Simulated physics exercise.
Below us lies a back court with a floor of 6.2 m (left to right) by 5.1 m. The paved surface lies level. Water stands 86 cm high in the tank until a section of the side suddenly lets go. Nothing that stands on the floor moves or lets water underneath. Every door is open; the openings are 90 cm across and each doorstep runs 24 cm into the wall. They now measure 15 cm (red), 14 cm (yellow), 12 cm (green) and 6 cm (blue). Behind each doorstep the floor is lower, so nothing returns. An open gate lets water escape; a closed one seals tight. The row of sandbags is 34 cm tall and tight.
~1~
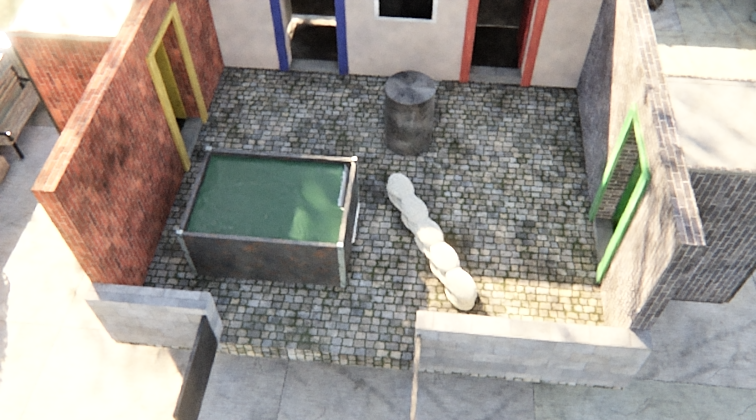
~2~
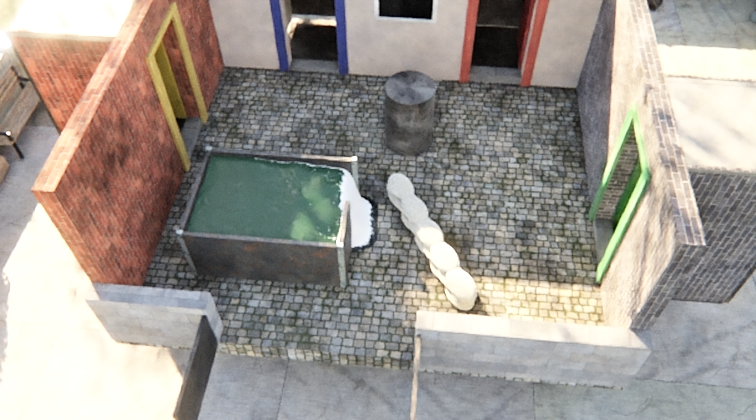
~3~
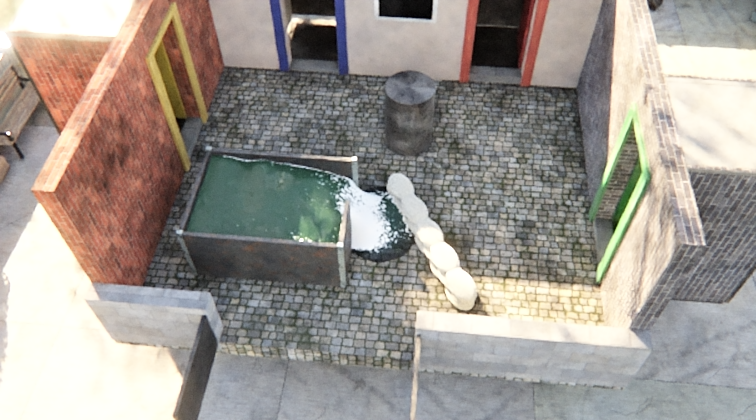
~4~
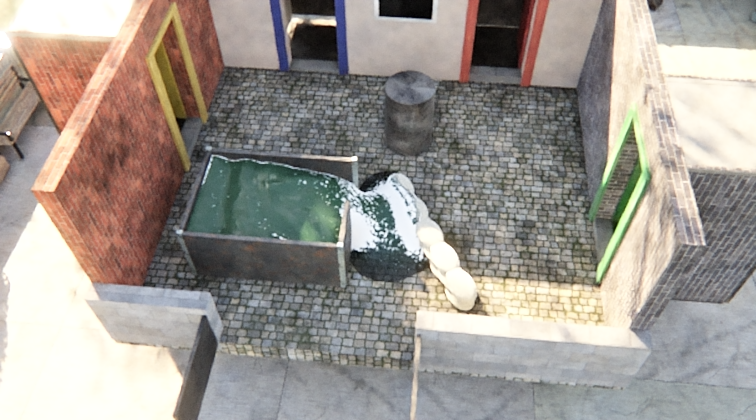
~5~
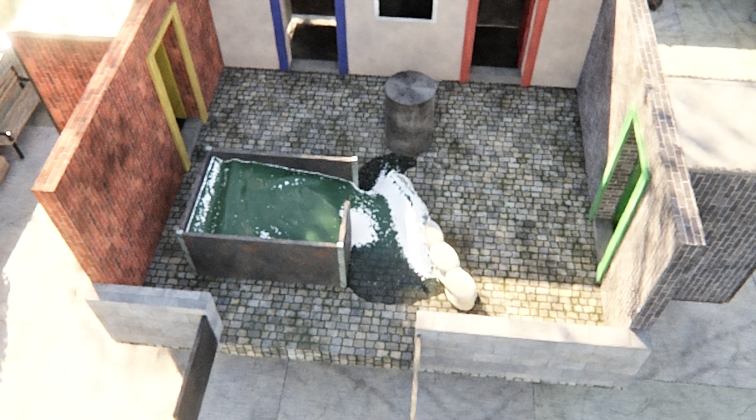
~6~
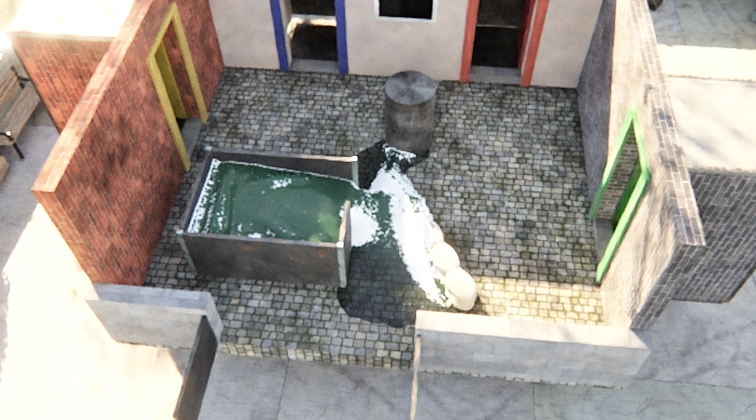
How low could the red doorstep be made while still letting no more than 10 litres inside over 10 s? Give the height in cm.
Close to 7 cm is just enough.
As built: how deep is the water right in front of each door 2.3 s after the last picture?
Depths in cm: Red 1, yellow 0, green 12, blue 11.
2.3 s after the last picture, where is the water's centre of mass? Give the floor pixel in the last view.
Near (361, 222).
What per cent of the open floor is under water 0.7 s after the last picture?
About 30 per cent.
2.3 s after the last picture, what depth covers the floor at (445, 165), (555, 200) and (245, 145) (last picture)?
Roughly 3, 2 and 1 cm, in turn.
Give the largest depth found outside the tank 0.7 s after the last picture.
Roughly 58 cm.
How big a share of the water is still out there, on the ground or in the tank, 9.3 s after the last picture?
About 68 per cent.
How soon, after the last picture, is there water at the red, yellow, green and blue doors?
Red 2.6 s, yellow 3.2 s, green 1.3 s, blue 1.0 s.
Then, 0.7 s after the last picture water covers 30 % of the floor, deepest (58 cm) near (391, 208); it has not reached the red door.
Then, 2.3 s after the last picture water covers 55 % of the floor, deepest (38 cm) near (391, 208); it has not reached the red door.
Then, 9.3 s after the last picture water covers 95 % of the floor, deepest (11 cm) near (391, 208); 6 cm at the red door, 0 litres in over its 15 cm doorstep.
At the red door as built, the water peaked near 11 cm, 4.9 s after the last picture.
Run again over the same 10 s with other heights there, 15 litres in over 6.5 cm, 3 litres over 8.5 cm. The limit of 10 litres is kept from about 7 cm up.
